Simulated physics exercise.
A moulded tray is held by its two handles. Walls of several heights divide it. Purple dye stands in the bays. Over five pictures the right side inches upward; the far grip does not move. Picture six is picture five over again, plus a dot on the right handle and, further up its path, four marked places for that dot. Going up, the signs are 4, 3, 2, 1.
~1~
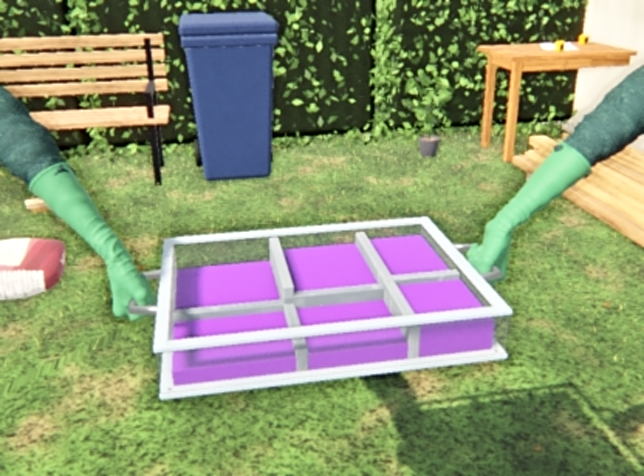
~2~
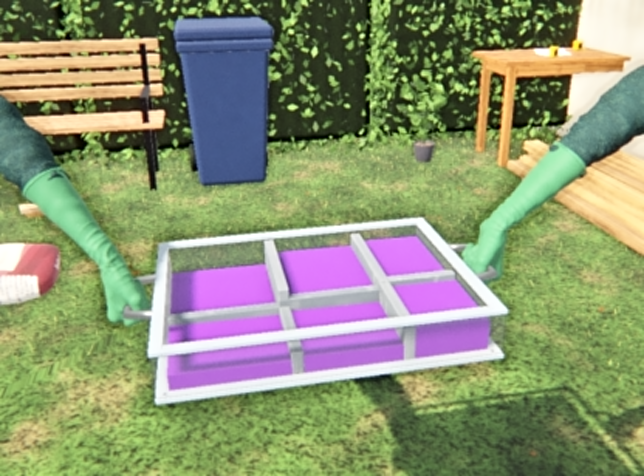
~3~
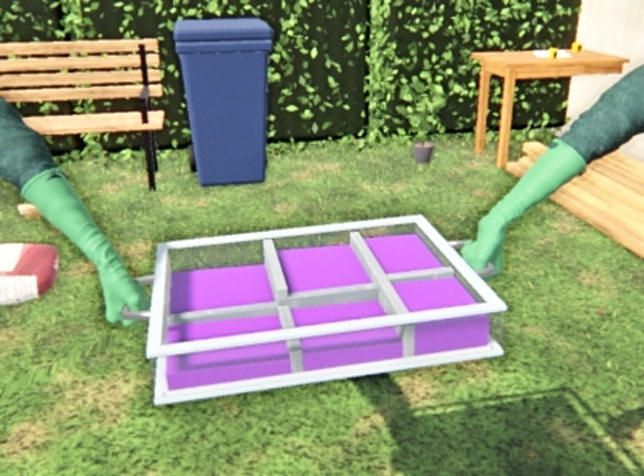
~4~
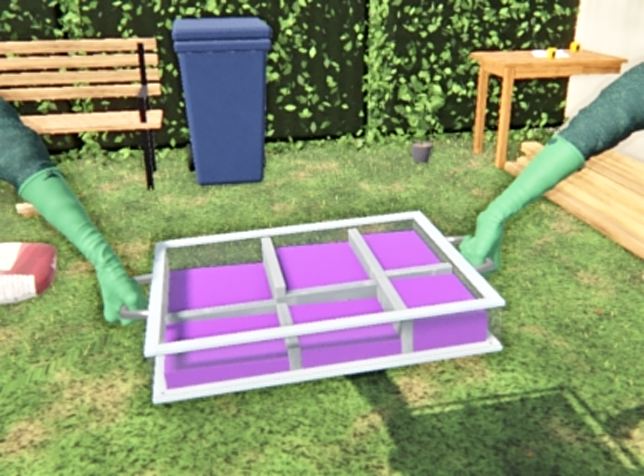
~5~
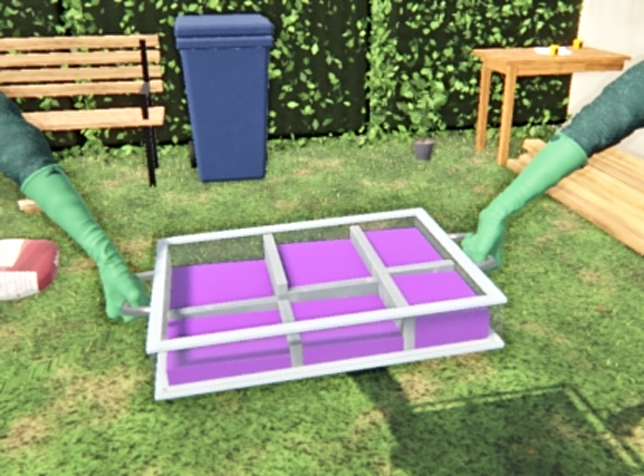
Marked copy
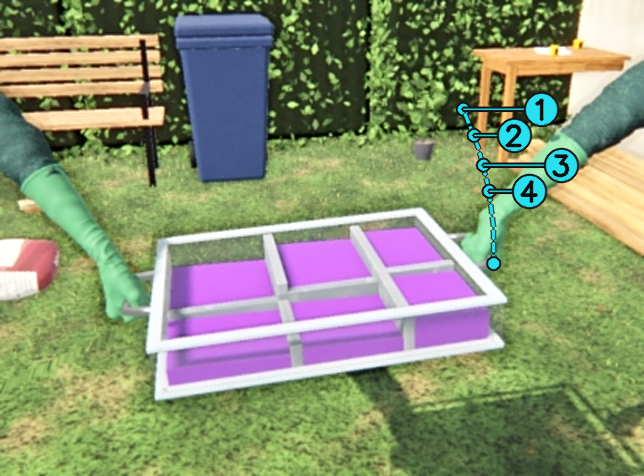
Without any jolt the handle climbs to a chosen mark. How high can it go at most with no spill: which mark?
The limit is 3.
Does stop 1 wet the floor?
Yes, it does.
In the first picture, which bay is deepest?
The front right bay.
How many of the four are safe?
Two.
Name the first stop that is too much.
Here it is stop 2.
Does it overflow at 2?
Yes.
In cyan, 1 at (463, 109); 2 at (474, 135); 3 at (483, 165); 4 at (489, 191).
For stop 1, about 22 % goes over the rim.
For stop 2, about 7 % goes over the rim.
For stop 3, nothing spills; the back left bay holds the most.
For stop 4, nothing spills; the back middle bay holds the most.
